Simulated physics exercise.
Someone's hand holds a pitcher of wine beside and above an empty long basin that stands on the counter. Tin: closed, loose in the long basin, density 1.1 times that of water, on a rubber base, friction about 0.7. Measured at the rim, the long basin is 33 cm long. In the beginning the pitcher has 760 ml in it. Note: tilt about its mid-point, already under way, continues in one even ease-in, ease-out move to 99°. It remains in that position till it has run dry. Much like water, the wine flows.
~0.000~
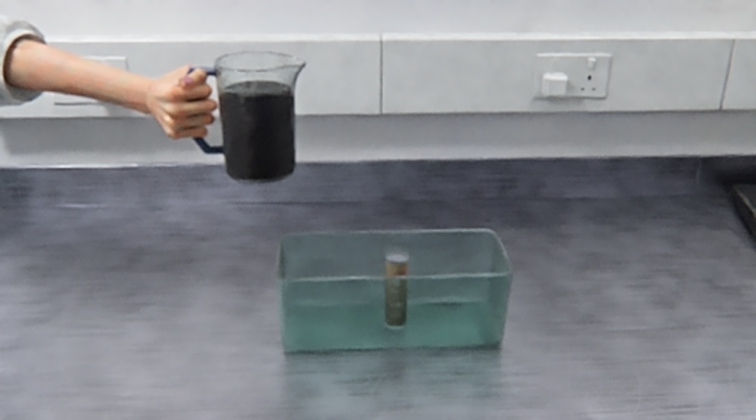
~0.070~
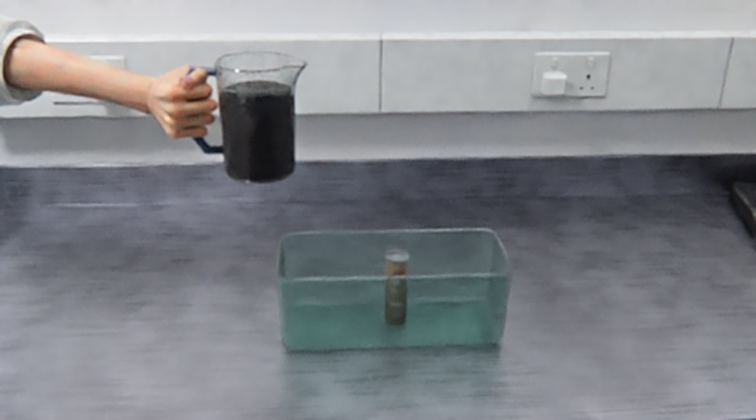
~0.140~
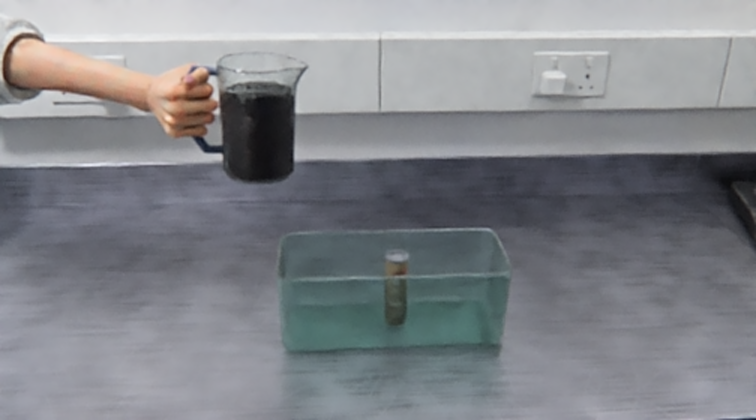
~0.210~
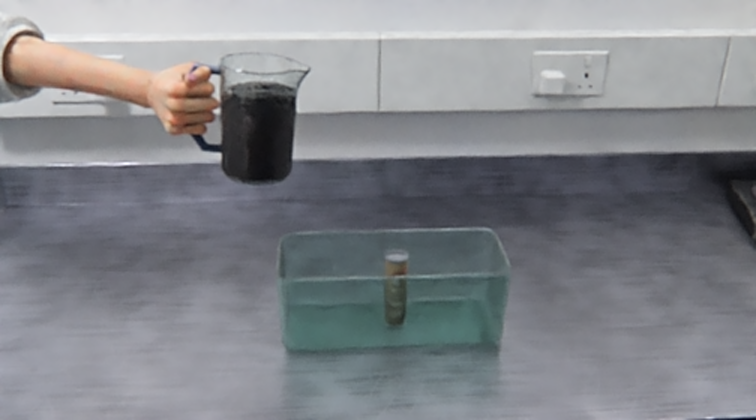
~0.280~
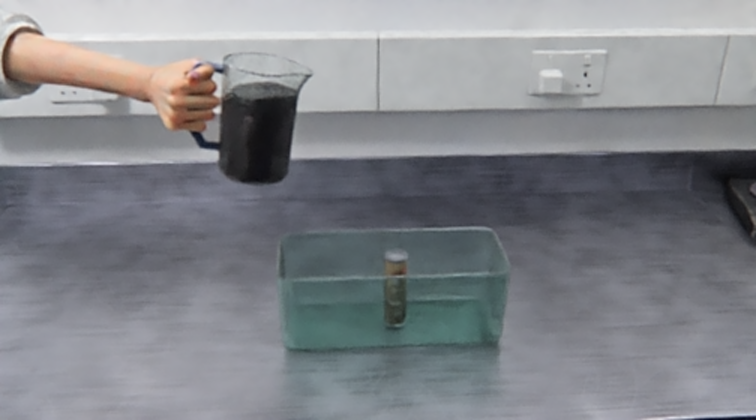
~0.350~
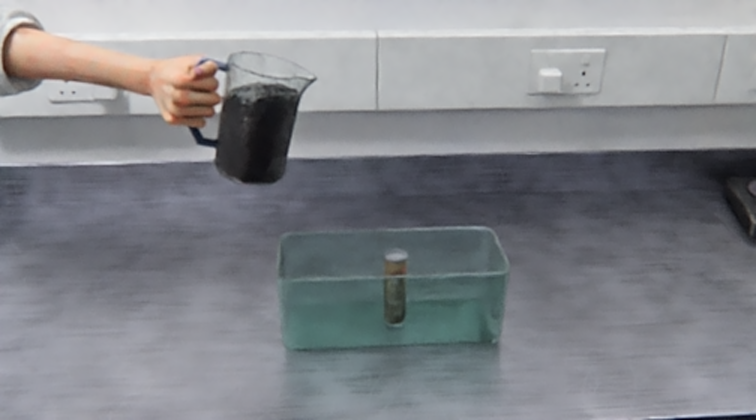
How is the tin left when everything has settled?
Odds are it is tipped over.
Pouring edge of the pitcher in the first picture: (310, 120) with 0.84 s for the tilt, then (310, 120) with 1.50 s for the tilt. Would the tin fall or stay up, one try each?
In the first try it remains standing; in the second it remains standing.
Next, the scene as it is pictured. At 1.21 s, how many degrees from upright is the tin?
It tilts roughly 0° from upright.
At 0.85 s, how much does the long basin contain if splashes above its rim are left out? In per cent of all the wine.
I'd put it near 0 percent.
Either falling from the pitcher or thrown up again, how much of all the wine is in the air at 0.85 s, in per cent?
About 6 per cent.
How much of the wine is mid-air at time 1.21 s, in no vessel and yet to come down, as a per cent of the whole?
Around 22 per cent of the liquid is in flight.
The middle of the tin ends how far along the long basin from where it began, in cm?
The tin's middle ends up about 8.5 cm along the basin.
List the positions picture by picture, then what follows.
The first picture shows tilt 0°; pouring edge (306, 62); surface from (221, 89) to (292, 88); the long basin's rim runs from (279, 257) to (504, 252); the tin's top is at (397, 260).
The second picture shows tilt 1°; pouring edge (307, 63); surface from (221, 89) to (293, 88).
The third picture shows tilt 2°; pouring edge (308, 65); surface from (222, 90) to (293, 89).
The fourth picture shows tilt 5°; pouring edge (311, 68); surface from (223, 91) to (295, 90).
The fifth picture shows tilt 8°; pouring edge (314, 72); surface from (224, 92) to (297, 91).
The sixth picture shows tilt 13°; pouring edge (317, 77); surface from (226, 93) to (299, 91).
By 0.85 s the tilt is 59° and 94 per cent is still to pour; the tin stands where it began.
By 1.21 s the tilt is 90° and 54 per cent is still to pour; the tin stands where it began.
By 1.59 s the tilt is 99° and 11 per cent is still to pour; the tin leans 54°.
By 2.00 s the tilt is 99° and 1 per cent is still to pour; the tin lies on its side.
At rest the tin lies on its side.
